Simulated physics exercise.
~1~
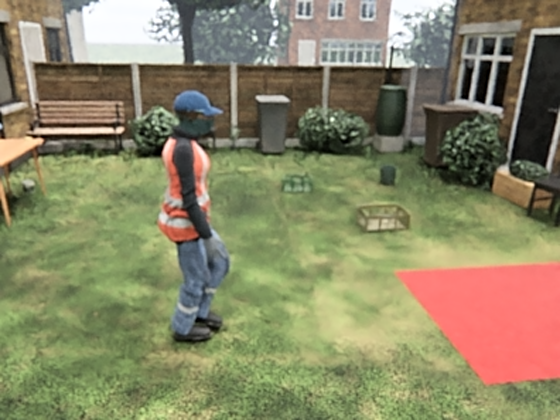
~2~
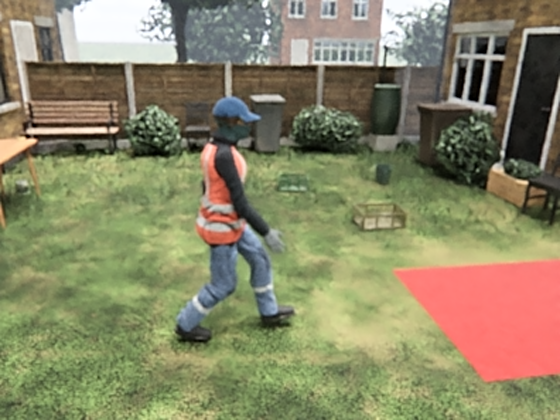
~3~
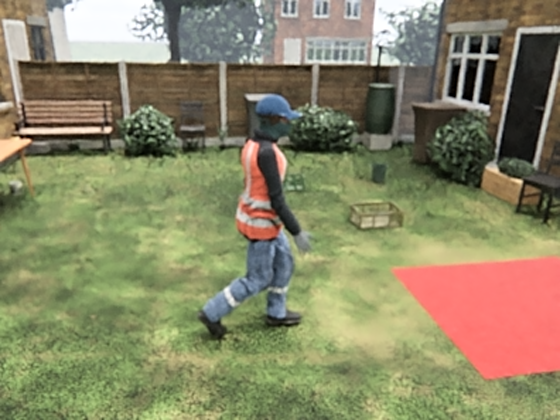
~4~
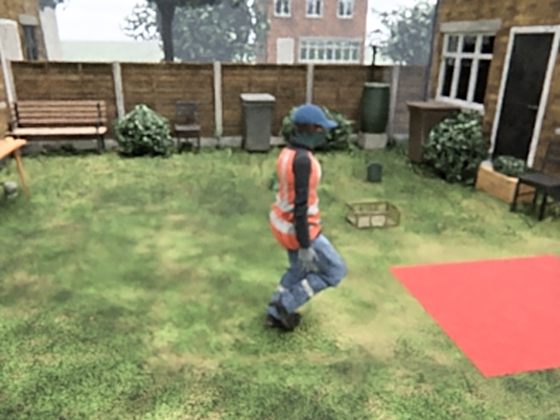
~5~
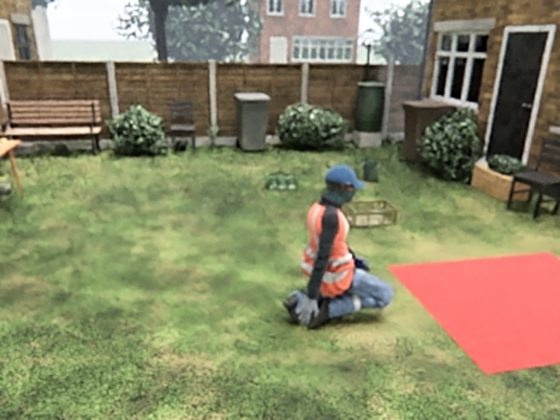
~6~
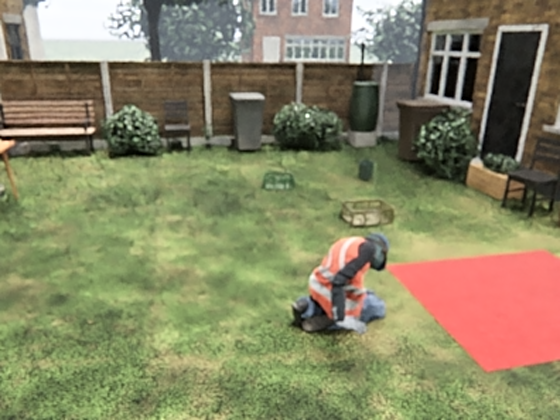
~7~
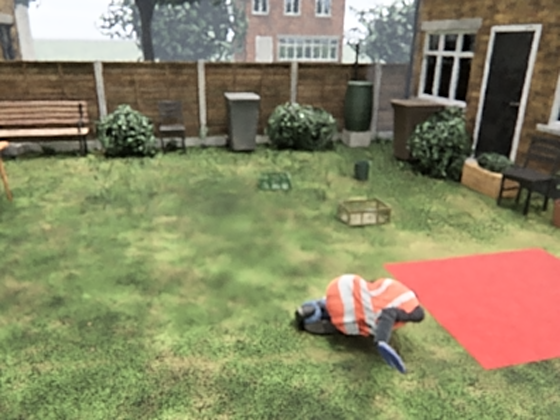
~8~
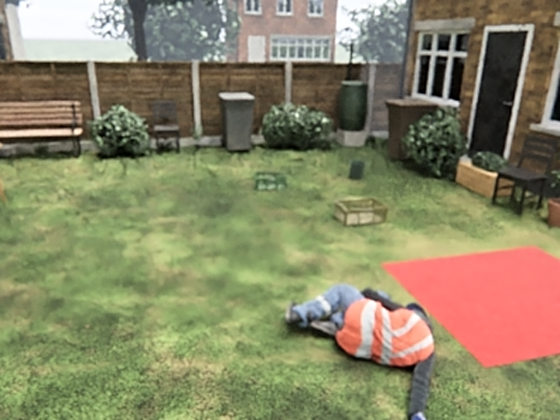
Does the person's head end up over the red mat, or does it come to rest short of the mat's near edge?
The head comes to rest short of the near edge of the red mat, with the person lying crumpled on the grass.
